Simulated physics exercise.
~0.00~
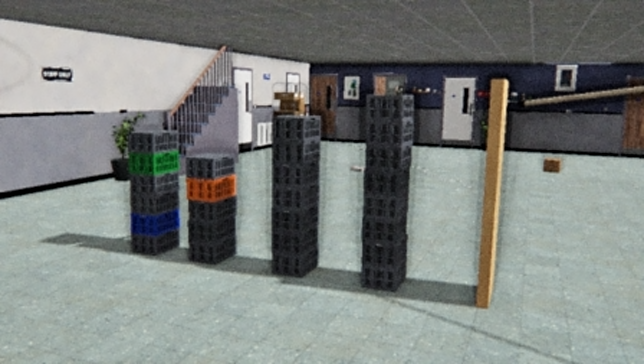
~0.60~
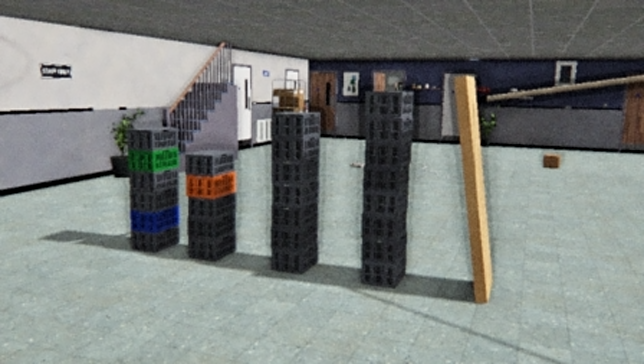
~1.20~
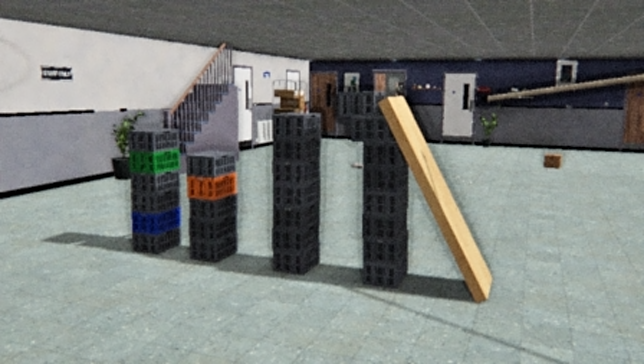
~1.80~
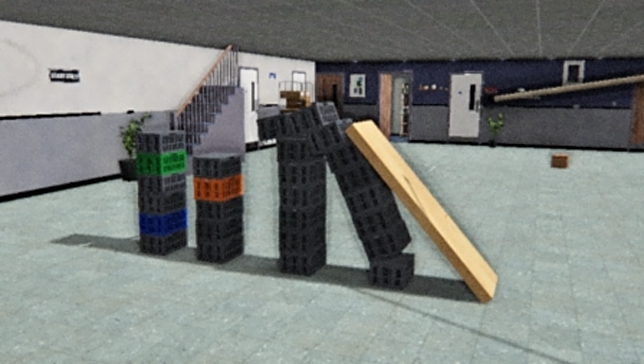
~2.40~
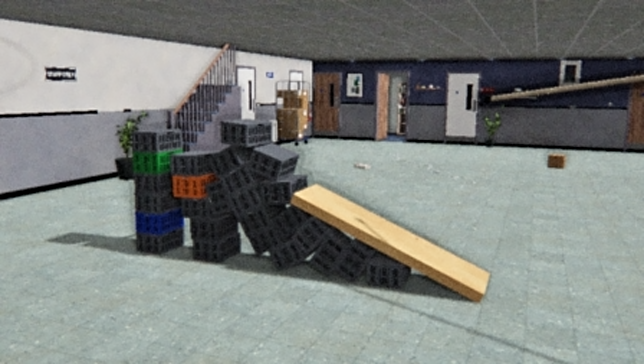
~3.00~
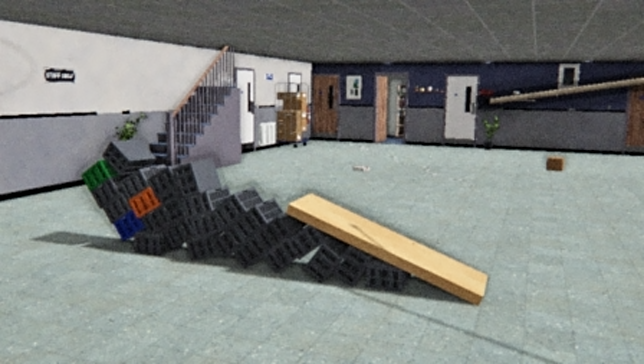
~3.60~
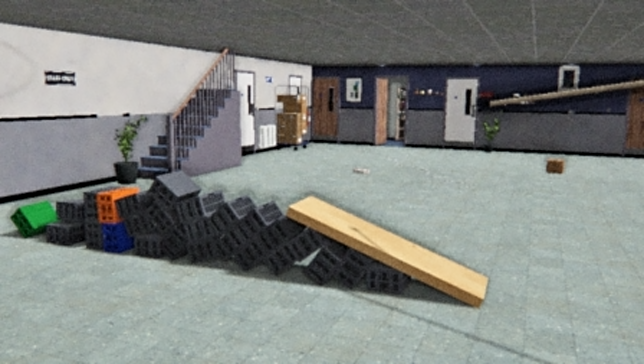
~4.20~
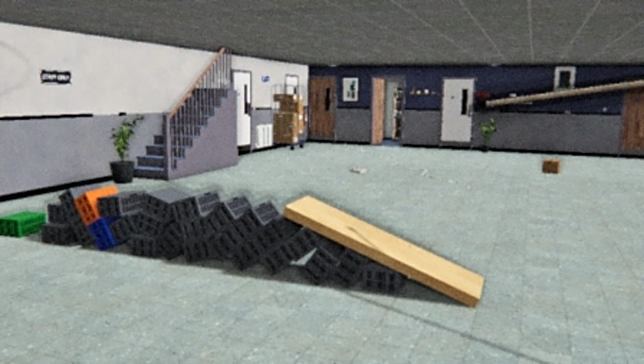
In a lobby with a staircase, an upright wooden board tips left into a row of four dark crate stacks, toppling them one after another until the blue, orange and green crates fall too, leaving a low heap with the board resting aslant on its right end.
